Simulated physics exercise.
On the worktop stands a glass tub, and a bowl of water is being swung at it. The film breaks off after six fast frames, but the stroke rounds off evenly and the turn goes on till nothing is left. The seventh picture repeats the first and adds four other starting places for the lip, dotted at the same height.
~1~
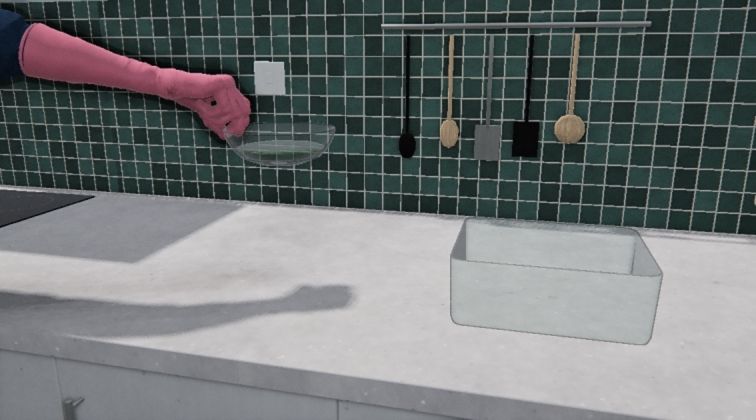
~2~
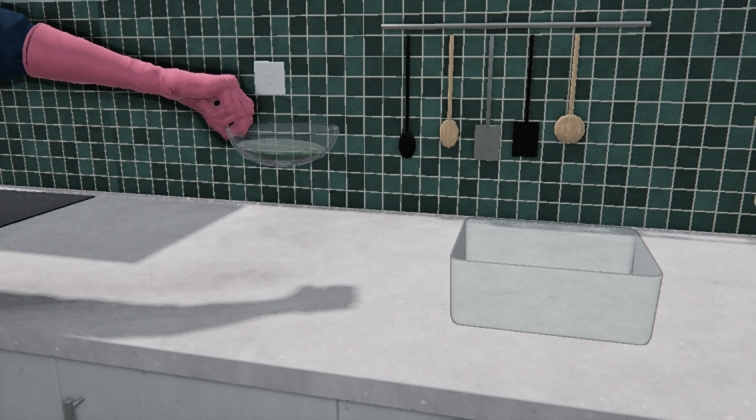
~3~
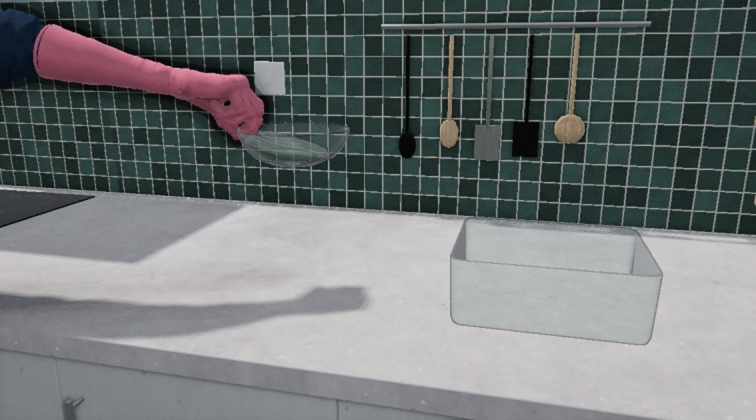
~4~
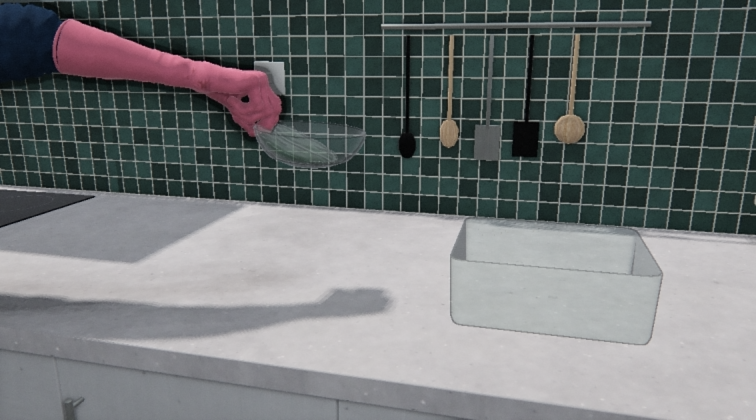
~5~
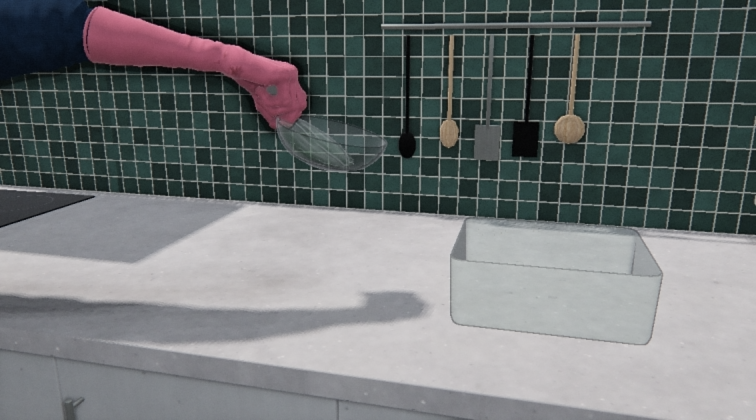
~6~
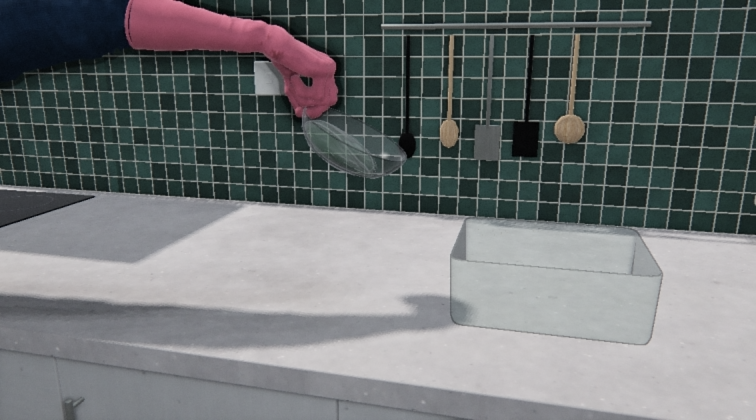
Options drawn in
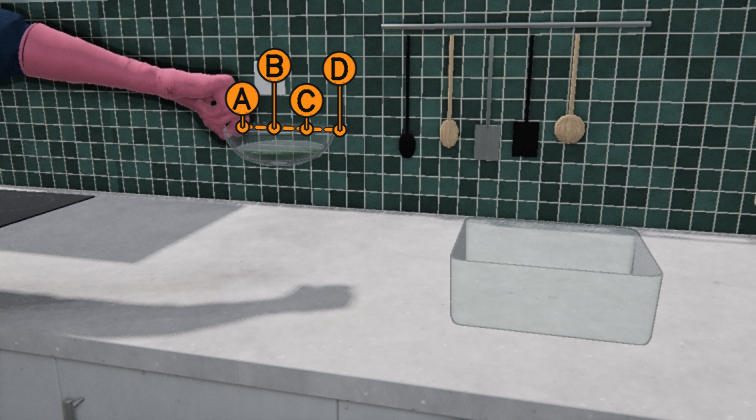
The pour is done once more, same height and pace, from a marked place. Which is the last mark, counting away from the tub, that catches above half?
The answer is dot C.
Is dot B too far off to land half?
Yes, that goes wrong.
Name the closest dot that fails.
B it is.
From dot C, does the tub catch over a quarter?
Yes, clearly.
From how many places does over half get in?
Two of them.
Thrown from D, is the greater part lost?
No, not at all.
In orange, A at (242, 126); B at (274, 127); C at (306, 128); D at (339, 130).
With A, about 5 % lands in the tub, 91 % falls short and 4 % goes beside or beyond.
With B, about 35 % lands in the tub, 58 % falls short and 8 % goes beside or beyond.
With C, about 72 % lands in the tub, 18 % falls short and 10 % goes beside or beyond.
With D, about 86 % lands in the tub, 9 % falls short and 5 % goes beside or beyond.
